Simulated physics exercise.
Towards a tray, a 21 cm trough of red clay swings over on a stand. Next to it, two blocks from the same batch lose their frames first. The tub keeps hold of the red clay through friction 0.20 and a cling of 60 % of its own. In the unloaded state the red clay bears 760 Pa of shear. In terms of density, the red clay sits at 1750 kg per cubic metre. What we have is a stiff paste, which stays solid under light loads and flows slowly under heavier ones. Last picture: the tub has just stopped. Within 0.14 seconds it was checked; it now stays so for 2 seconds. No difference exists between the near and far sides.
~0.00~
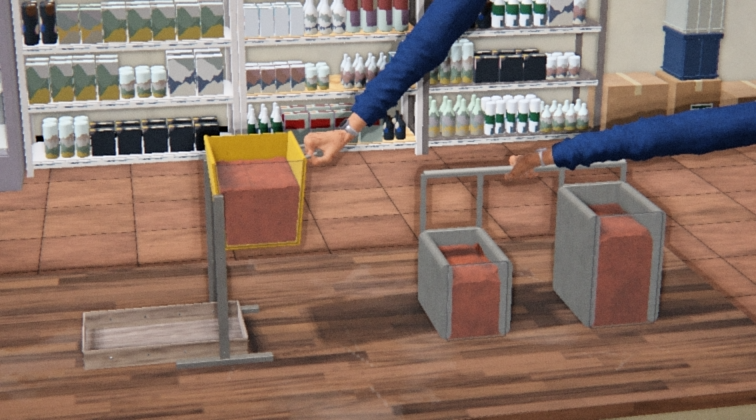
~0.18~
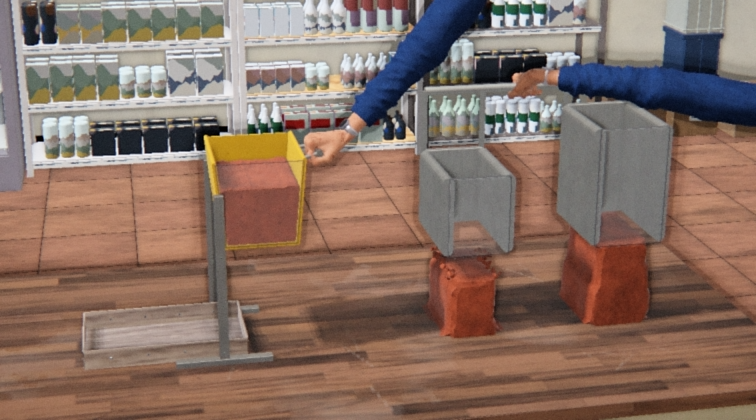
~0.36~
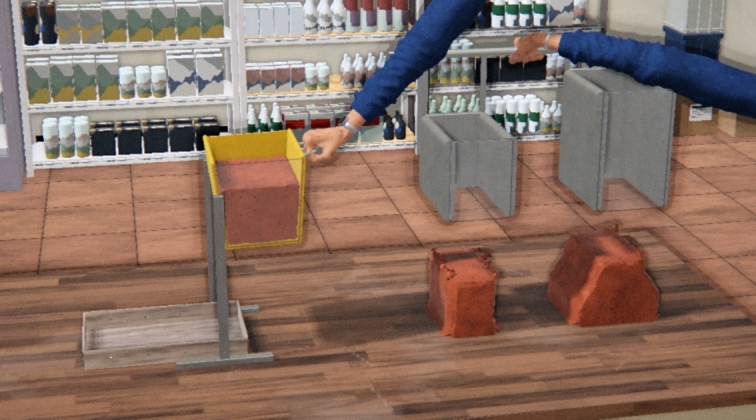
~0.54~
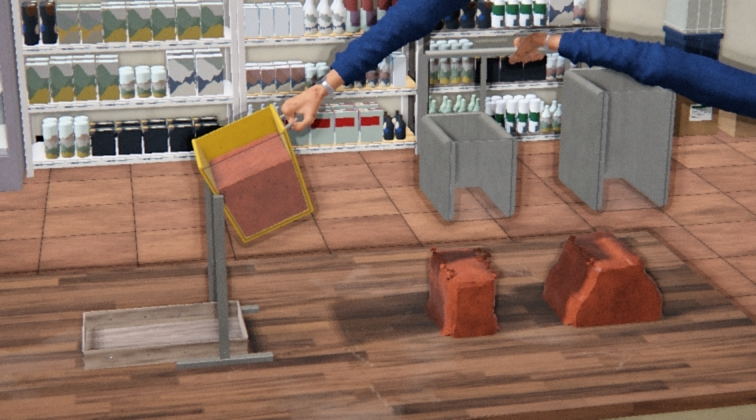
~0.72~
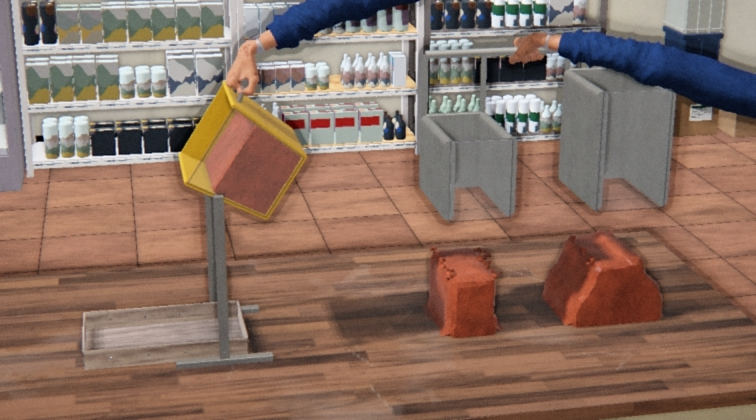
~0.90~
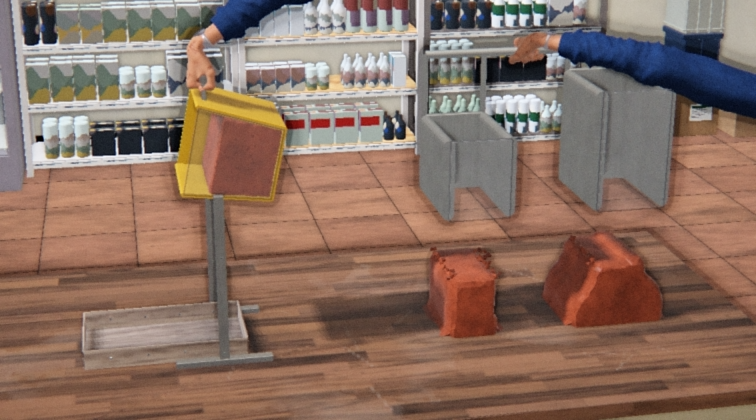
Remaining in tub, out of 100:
100 out of 100.
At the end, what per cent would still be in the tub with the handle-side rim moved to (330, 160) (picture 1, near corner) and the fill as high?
Around 100 percent would still be in the tub at the end.
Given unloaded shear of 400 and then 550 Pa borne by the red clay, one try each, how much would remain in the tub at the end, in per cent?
100 %, then 100 %.
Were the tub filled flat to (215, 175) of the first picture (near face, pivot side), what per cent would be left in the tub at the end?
Roughly 100 per cent would still be in the tub at the end.
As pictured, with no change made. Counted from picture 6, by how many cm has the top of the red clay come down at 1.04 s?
I reckon it's close to 0 cm.
After 1.04 s, the tub is at 78 degrees and holds 100 %.
After 1.21 s, the tub is at 78 degrees and holds 100 %.
After 1.38 s, the tub is at 78 degrees and holds 100 %.
After 1.55 s, the tub is at 78 degrees and holds 100 %.
After 2.90 s, the tub is at 78 degrees and holds 100 %.
